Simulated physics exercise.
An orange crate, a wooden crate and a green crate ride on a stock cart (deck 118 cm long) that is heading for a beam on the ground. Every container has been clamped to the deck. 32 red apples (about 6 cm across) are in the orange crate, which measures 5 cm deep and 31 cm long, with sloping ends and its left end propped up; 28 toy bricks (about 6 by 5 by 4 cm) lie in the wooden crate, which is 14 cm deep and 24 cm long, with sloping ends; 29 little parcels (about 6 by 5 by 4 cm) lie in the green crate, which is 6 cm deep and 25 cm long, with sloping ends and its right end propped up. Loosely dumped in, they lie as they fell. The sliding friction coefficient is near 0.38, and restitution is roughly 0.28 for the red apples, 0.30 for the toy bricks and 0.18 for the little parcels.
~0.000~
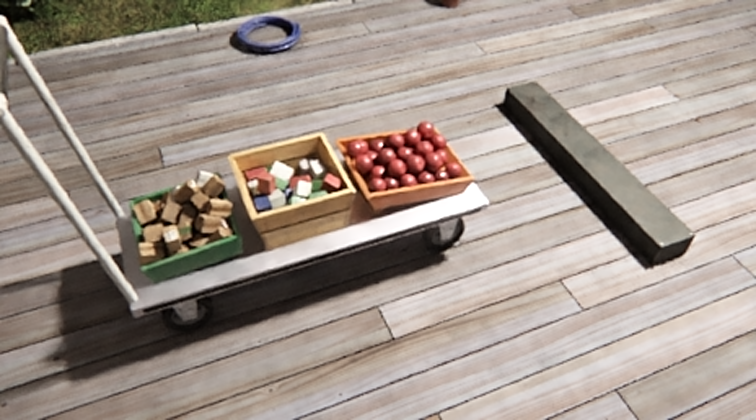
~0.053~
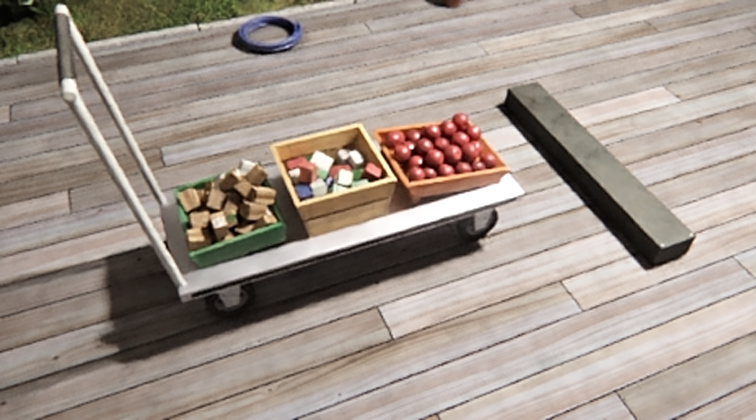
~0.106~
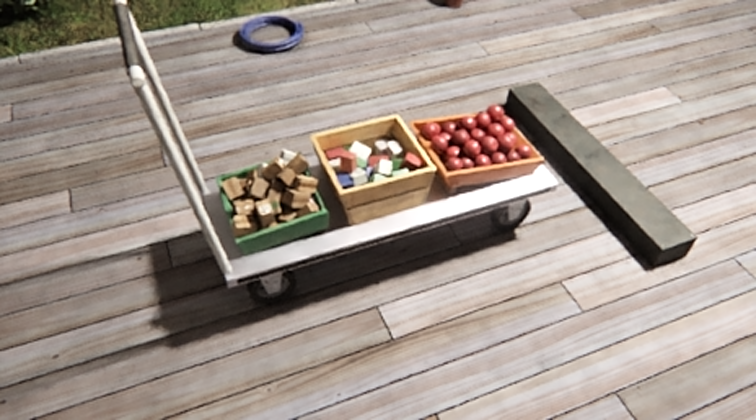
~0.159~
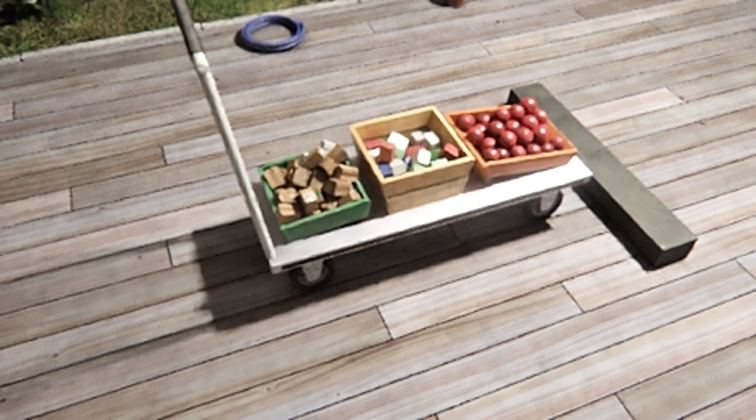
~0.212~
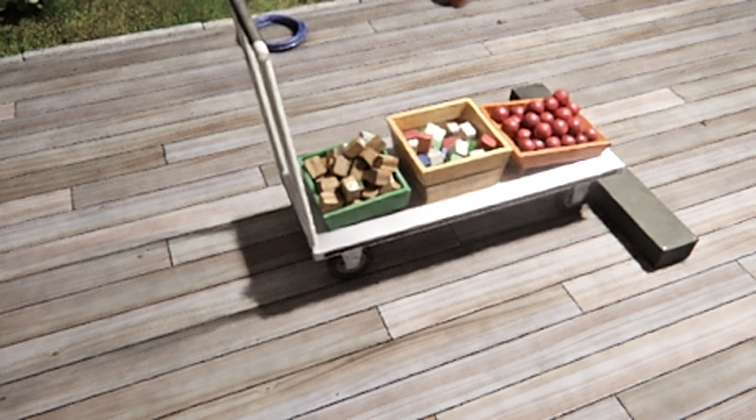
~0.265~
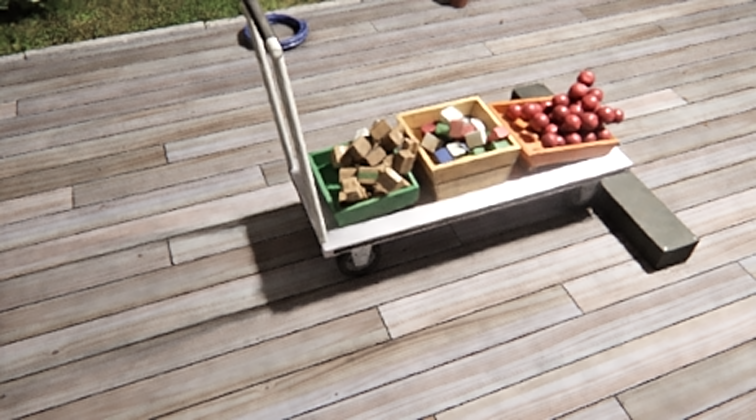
Cart carrying three crates of blocks and red balls rolling right across wooden decking to a dark beam, the balls surging forward over the orange crate's edge.
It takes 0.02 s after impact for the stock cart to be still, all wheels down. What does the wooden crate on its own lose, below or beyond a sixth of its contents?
Escapees number beneath one in six.
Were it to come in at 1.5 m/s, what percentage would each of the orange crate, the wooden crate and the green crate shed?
Orange crate 30 %, wooden crate 0 %, green crate 10 %.
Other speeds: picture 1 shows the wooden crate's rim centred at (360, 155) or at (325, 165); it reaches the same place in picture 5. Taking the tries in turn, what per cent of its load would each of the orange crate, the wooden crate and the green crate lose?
Orange crate: 30 / 40 percent; wooden crate: 0 / 0 percent; green crate: 10 / 20 percent.
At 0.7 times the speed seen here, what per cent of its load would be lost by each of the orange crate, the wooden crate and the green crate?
Orange crate 30, wooden crate 0, green crate 0 per cent.
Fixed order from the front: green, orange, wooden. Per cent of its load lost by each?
Orange crate 50 %, wooden crate 0 %, green crate 30 %.
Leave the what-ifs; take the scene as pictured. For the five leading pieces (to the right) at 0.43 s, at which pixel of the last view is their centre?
They are centred near (661, 74).
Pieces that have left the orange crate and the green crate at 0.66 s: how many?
Roughly - orange crate: 20; green crate: 8.
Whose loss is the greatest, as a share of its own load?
That would be the orange crate.
After 0.31 s, 6 of 32 out of the orange crate, 0 of 28 out of the wooden crate and 4 of 29 out of the green crate.
After 0.43 s, 14 of 32 out of the orange crate, 1 of 28 out of the wooden crate and 8 of 29 out of the green crate.
After 0.66 s, 19 of 32 out of the orange crate, 2 of 28 out of the wooden crate and 9 of 29 out of the green crate.
Final count (at 1.17 s), 19 of 32 out of the orange crate, 2 of 28 out of the wooden crate and 8 of 29 out of the green crate. Asked share, 2 of 28, 7 per cent.
